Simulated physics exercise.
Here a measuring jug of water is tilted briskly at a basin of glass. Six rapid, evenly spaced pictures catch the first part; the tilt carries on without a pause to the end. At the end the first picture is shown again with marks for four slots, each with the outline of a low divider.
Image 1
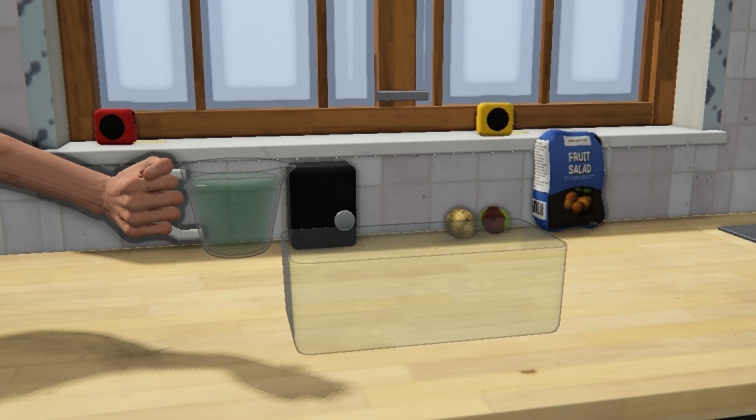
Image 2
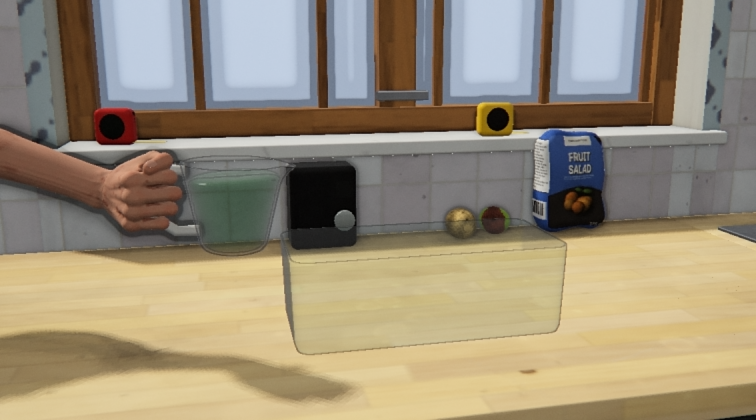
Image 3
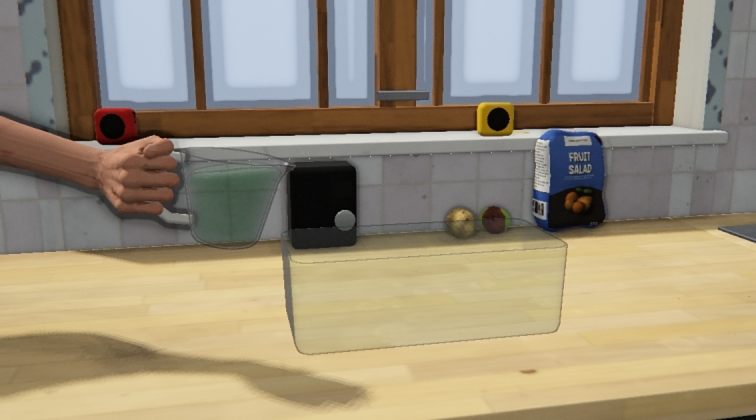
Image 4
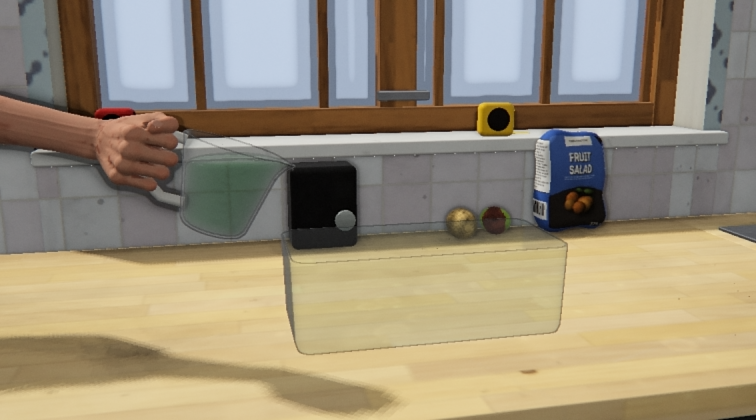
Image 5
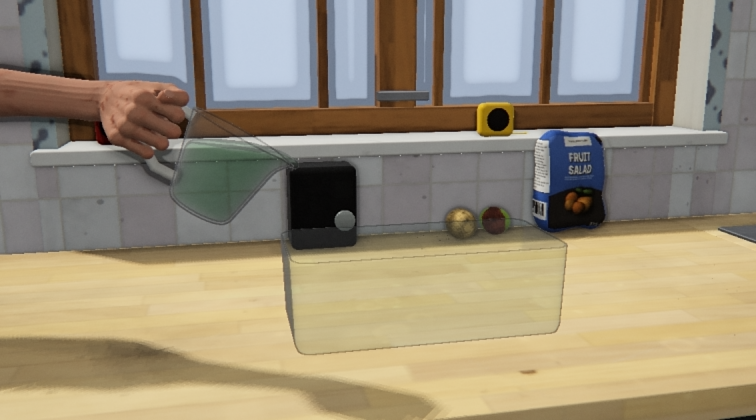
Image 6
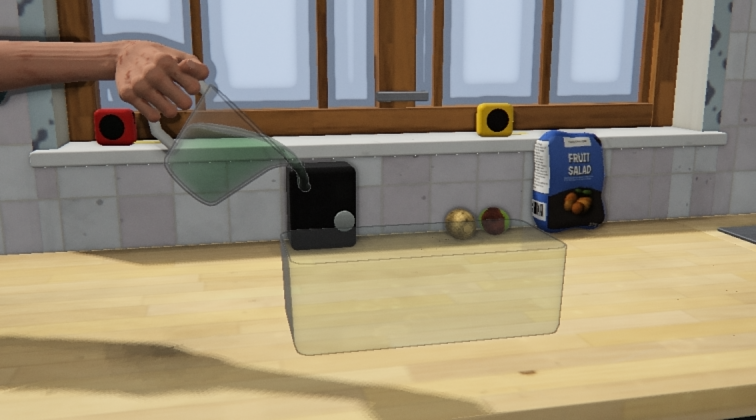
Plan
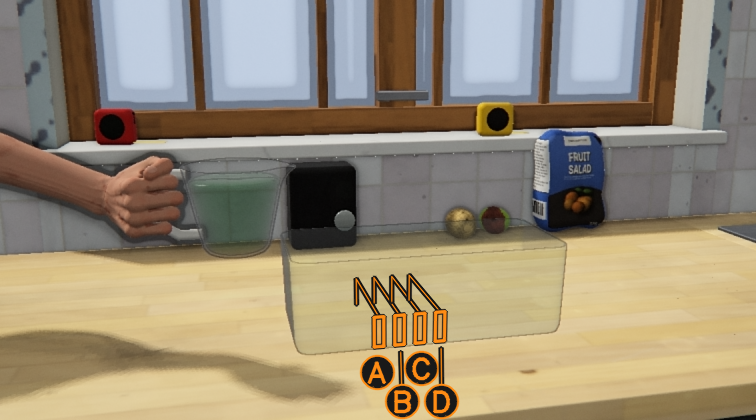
A kitchen worktop of pale wood is seen from the front at a still, slightly raised view, with a tiled wall and wood-framed window behind. A hand at left grips a clear jug of greenish water beside a long glass basin, a black box, two small round objects and a blue fruit salad bag, with red and yellow cubes on the sill. The hand lifts and tilts the jug rightward, slowly then faster, until water slips over its lip.
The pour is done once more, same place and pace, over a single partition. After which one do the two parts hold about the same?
Use position B.
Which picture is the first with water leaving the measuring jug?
In picture 5.
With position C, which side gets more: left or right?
More ends on the left.
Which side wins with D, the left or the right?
The left one.
On the marked copy, A at (380, 353); B at (400, 351); C at (421, 350); D at (441, 348).
For position A, about 16 % ends left of the wall and 82 % right of it.
For position B, about 57 % ends left of the wall and 41 % right of it.
For position C, about 85 % ends left of the wall and 7 % right of it; 8 % is lost outside.
For position D, about 79 % ends left of the wall and 8 % right of it; 12 % is lost outside.
